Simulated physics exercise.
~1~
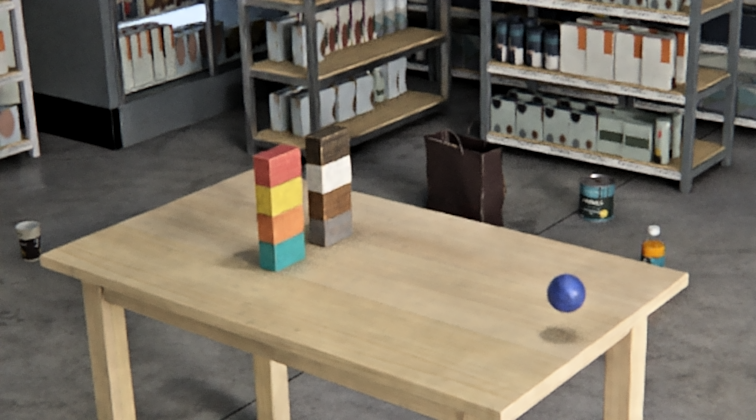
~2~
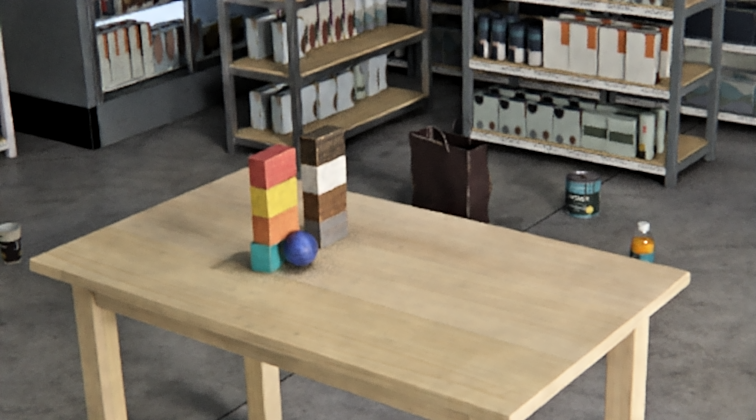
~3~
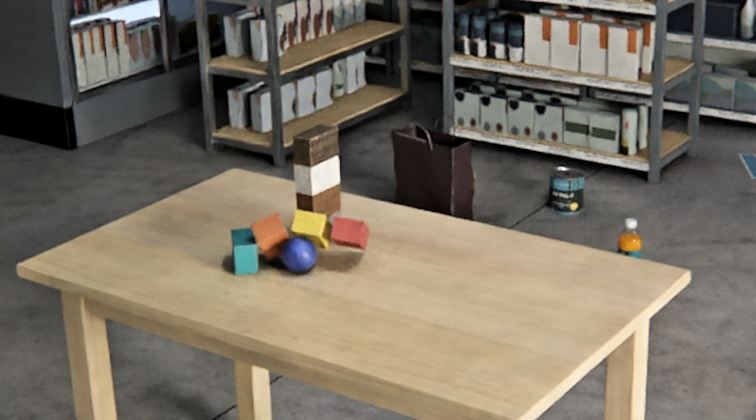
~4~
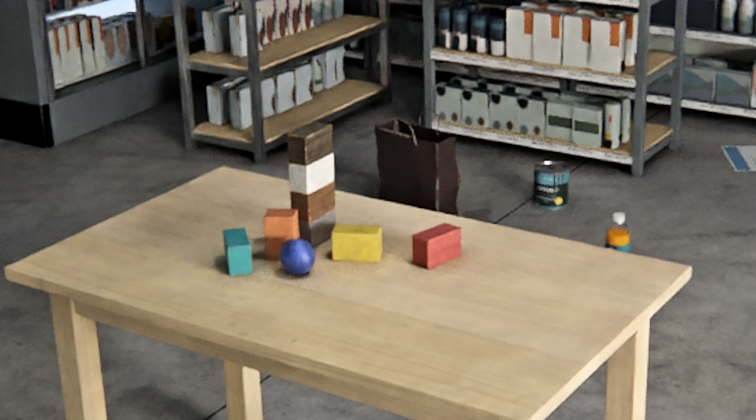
At the start, a blue ball hovers just above the right side of a wooden table, while two stacks of coloured blocks stand close together toward the left. The ball moves left and meets the front stack near its base, beside the turquoise block. The turquoise block shifts slightly left as the orange, yellow and red blocks above come down to the right. The red block travels farthest right, with the yellow one behind it. Finally, the ball rests among the scattered blocks, while the rear stack of black, white, brown and grey still stands.
